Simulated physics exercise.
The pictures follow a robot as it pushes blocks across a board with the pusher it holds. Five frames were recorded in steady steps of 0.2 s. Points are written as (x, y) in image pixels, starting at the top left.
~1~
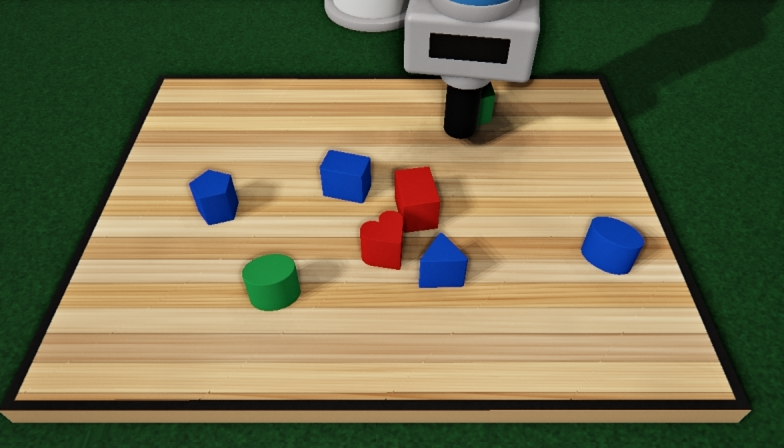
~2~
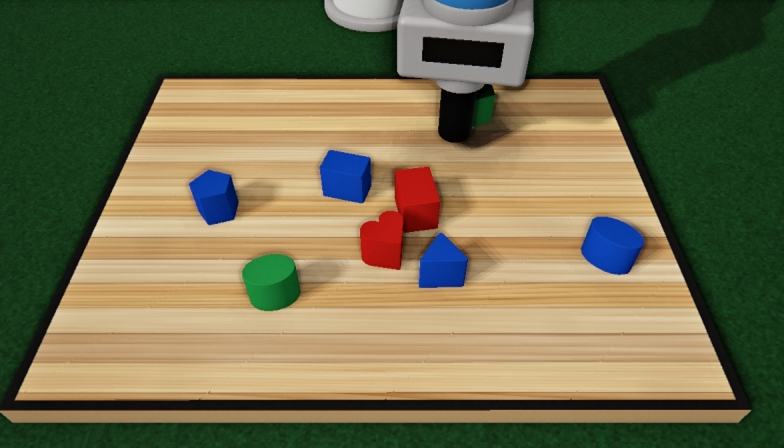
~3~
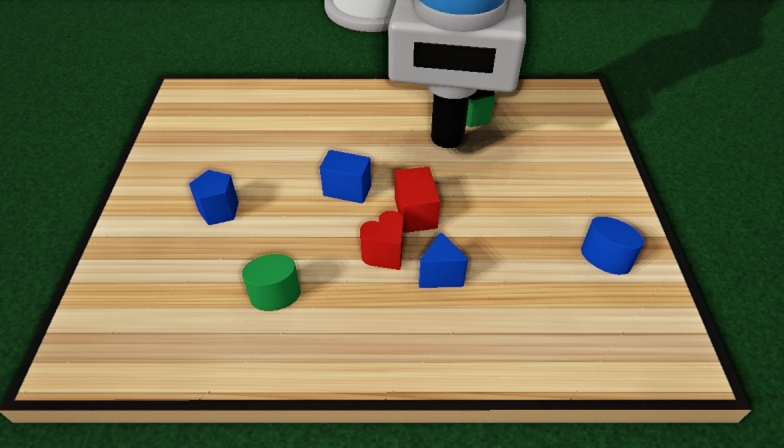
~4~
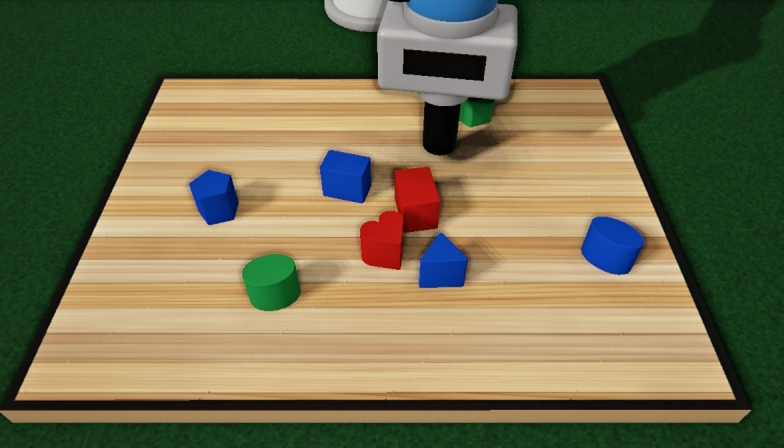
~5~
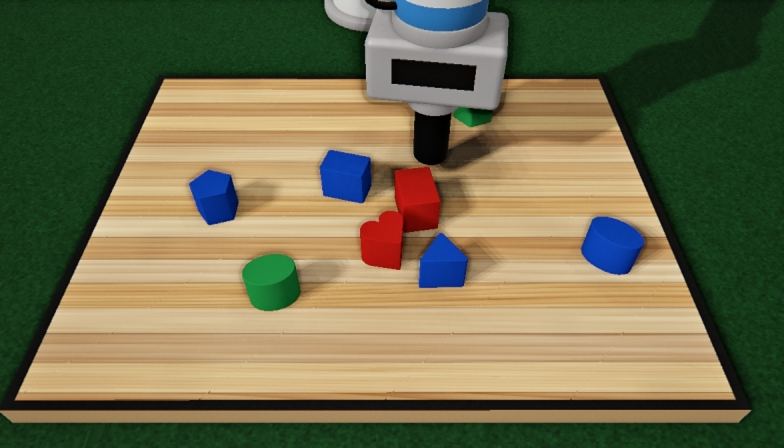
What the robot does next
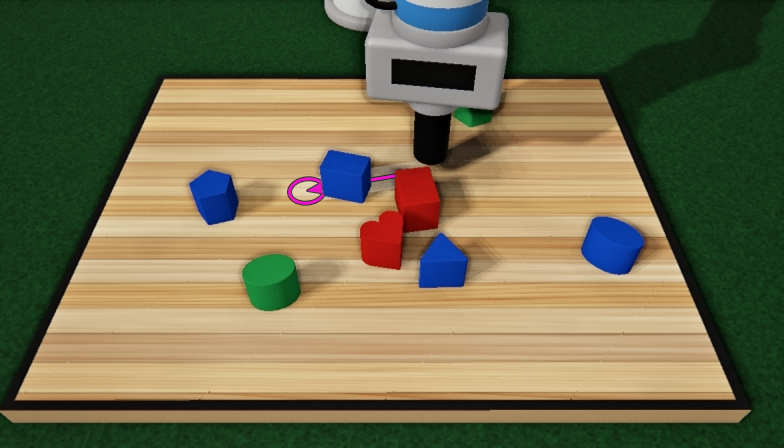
On a wooden board over a green surface, blue, red and green blocks lie scattered, with a robot arm's black-tipped pusher at the far edge beside a green block. The pusher slides slowly toward the viewer and slightly left, drawing nearer the red block, while all the blocks stay still.
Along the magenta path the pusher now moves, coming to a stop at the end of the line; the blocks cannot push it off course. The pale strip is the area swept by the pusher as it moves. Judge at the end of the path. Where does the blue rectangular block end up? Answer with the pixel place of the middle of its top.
The blue rectangular block ends near (263, 182).
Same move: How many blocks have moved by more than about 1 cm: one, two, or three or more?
I foresee one block being moved.
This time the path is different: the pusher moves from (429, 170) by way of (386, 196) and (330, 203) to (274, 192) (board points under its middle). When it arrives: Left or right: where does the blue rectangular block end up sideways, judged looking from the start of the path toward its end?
Rightward.
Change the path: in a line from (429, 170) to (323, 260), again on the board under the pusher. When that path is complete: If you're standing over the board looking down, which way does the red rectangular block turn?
The red rectangular block rotates counterclockwise.
The drawn path runs from (429, 170) to (307, 191).
The first path, step by step. One third of the way, pusher at (389, 162); nothing pushed yet.
Two thirds of the way, pusher at (346, 169); blue rectangular block at (305, 171).
At the end, pusher at (305, 176); blue rectangular block at (263, 182), turned 20° anticlockwise; red rectangular block not moved.
